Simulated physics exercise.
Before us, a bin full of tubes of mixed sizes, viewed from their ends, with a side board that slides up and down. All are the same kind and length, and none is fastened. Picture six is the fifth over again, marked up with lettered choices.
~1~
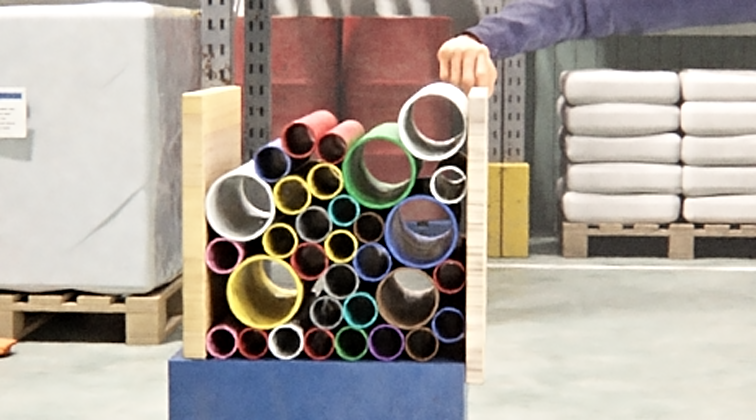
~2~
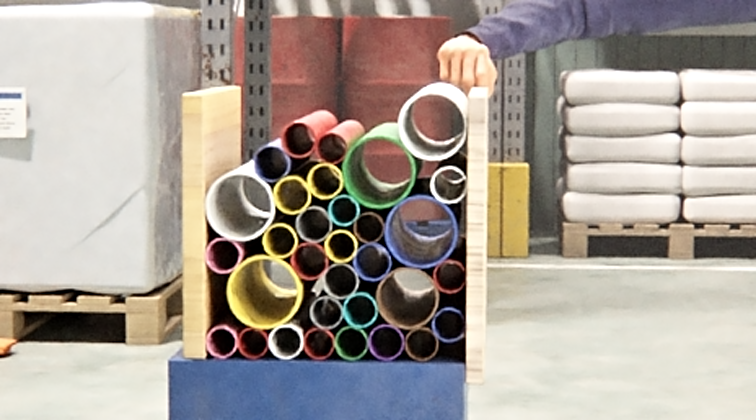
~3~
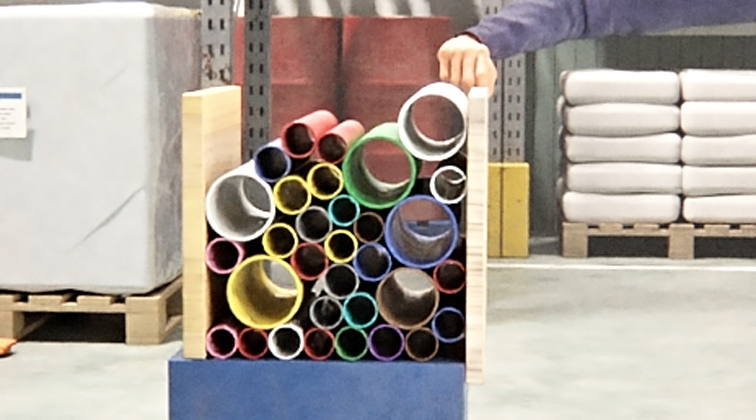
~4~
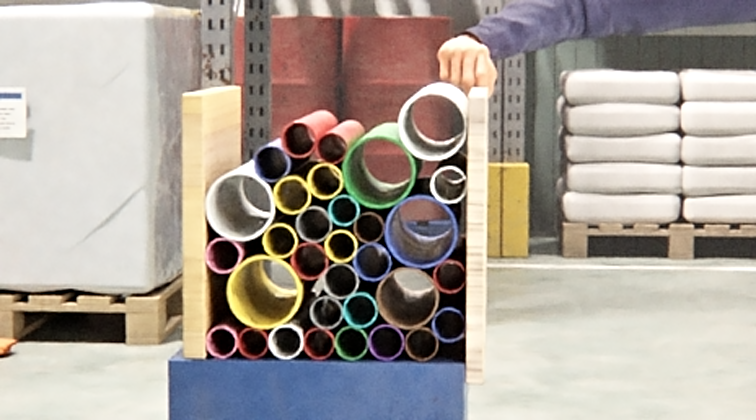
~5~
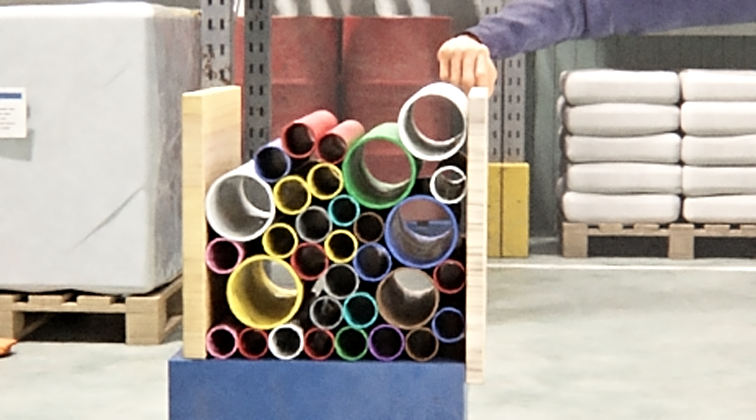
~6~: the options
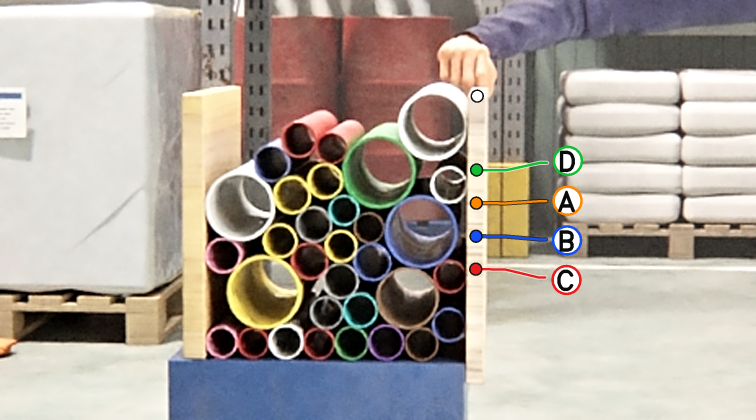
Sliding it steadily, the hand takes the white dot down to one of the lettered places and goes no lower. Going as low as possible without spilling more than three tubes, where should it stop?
The lowest mark that will do is C.
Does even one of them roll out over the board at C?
Yes, at C.
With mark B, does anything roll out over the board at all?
Yes, at B.
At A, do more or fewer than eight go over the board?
It loses fewer than eight.
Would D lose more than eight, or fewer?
Fewer than eight.
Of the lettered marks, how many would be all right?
Four of them.
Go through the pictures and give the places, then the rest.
In the first frame, side board (478, 224); a pink tube (222, 342); a purple tube (386, 342).
In the second frame, a purple tube (386, 342); a yellow tube (264, 292).
In the third frame, a blue tube (421, 232); a pink tube (223, 255).
In the fourth frame, a green tube (379, 172); a red tube (332, 148).
In the fifth frame, side board (478, 224); a pink tube (222, 342); a purple tube (386, 342).
On the copy, A at (477, 203); B at (476, 236); C at (476, 269); D at (477, 170); the white dot at (478, 96).
On C. First, top of the board (467, 171).
Then, top of the board (467, 255).
Finally, top of the board (467, 268), two out over the board.
By contrast, A none out over the board; B two out over the board; D none out over the board.
